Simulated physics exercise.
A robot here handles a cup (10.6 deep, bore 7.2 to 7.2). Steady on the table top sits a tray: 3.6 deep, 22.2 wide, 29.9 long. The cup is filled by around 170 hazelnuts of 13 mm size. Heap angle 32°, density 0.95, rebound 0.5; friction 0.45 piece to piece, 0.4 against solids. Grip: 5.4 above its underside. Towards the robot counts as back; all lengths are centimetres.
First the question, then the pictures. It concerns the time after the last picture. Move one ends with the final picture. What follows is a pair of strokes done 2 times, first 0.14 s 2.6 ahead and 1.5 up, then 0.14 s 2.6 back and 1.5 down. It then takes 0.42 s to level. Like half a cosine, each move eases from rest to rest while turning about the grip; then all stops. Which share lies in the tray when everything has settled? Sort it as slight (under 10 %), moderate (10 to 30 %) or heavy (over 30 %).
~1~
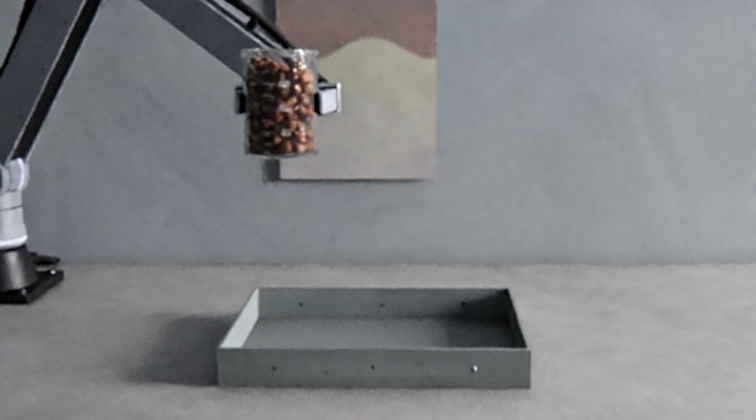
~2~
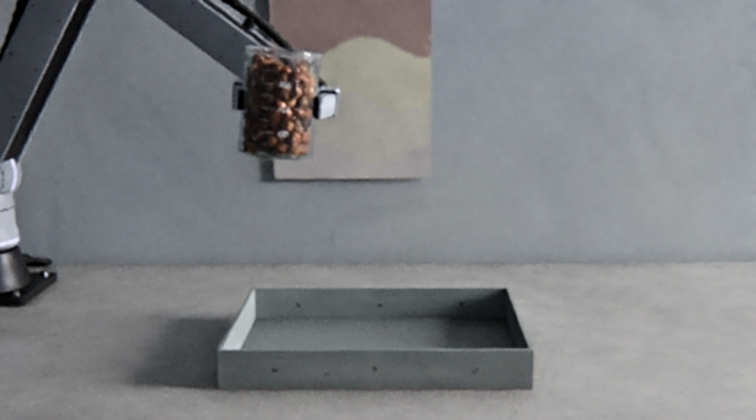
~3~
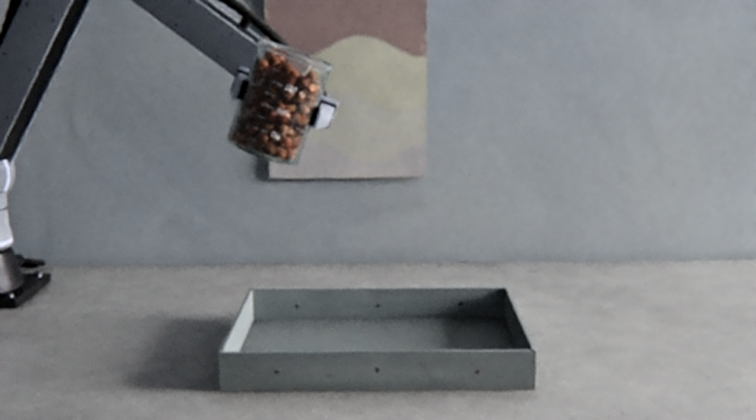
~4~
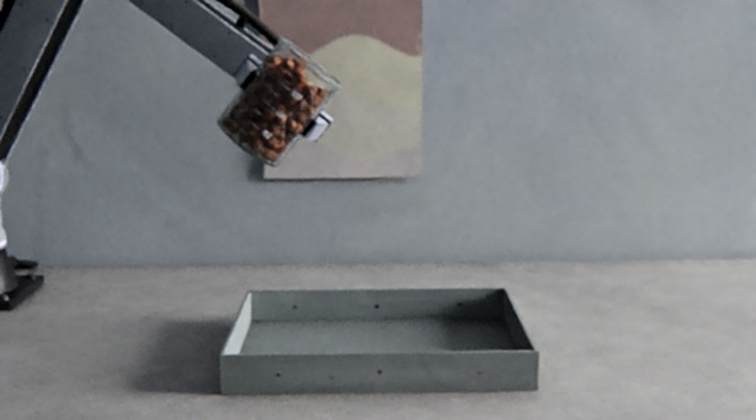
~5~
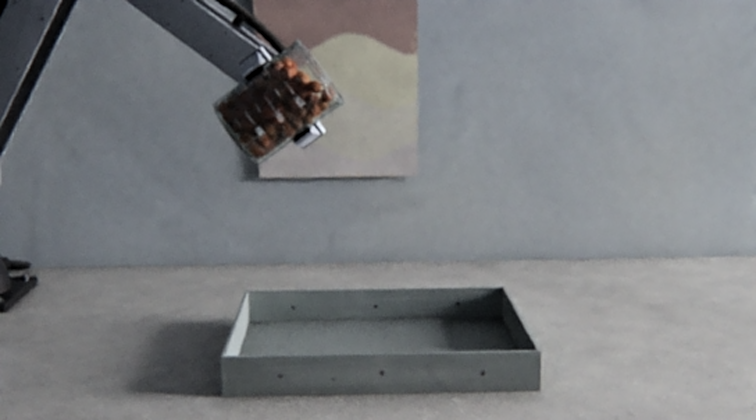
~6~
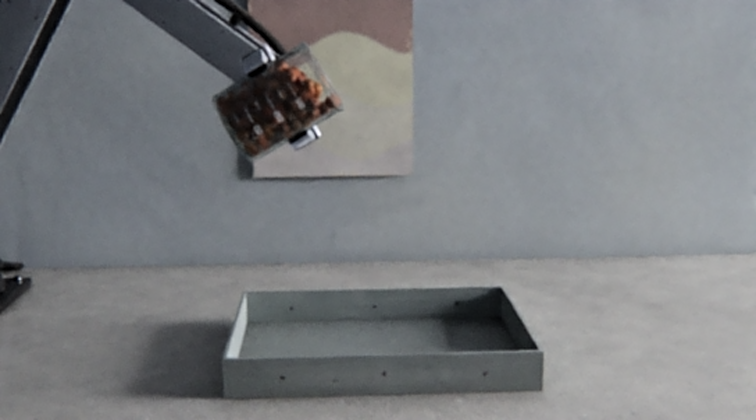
It counts as slight.
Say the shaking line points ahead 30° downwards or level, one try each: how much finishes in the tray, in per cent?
Near 0 and 5 percent respectively.
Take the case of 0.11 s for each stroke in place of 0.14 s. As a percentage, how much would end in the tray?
In that case it would be near 20 percent.
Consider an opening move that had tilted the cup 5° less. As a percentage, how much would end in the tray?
About 0 %.
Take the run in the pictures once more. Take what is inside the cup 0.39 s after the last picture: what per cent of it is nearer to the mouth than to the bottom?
Around 45 in a hundred.
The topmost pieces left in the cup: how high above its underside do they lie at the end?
Around 10.5 cm above the underside.
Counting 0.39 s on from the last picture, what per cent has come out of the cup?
Around 5 percent at that moment.
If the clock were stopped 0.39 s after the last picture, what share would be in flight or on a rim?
2 %.
Then, 0.39 s on, tilted 60° forward, highest piece 31 above the table; 165 in the cup, 2 in the tray, 3 in flight or on a rim.
Then, 0.78 s on, tilted 27° forward, highest piece 32 above the table; 162 in the cup, 8 in the tray.
Then, 1.18 s on, level, highest piece 32 above the table; 162 in the cup, 8 in the tray.
Then, 2.23 s on, level, highest piece 32 above the table; 162 in the cup, 8 in the tray.
In the end, 162 in the cup, 8 in the tray. That is 5 % in the tray.
